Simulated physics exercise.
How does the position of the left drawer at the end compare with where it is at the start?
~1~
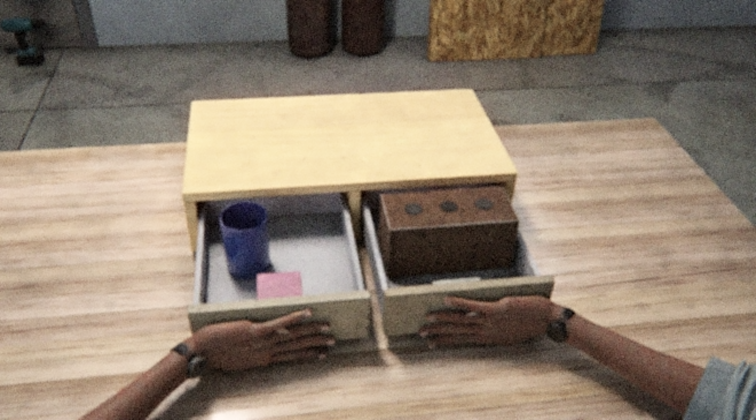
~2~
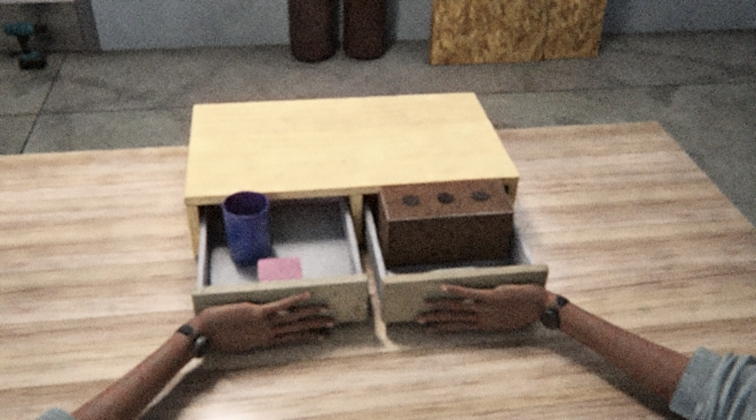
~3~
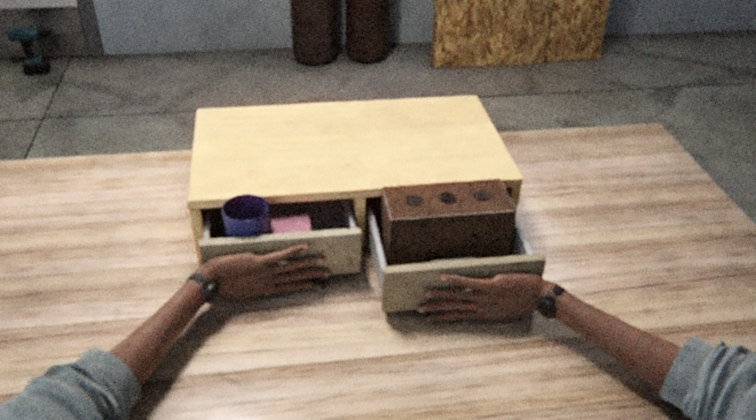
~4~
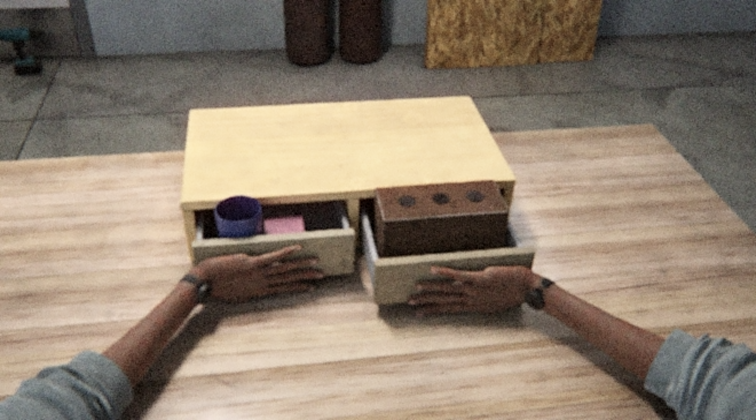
At the start the left drawer is pulled well out towards the viewer, and by the end it sits further back in the chest, though it is still partly open.
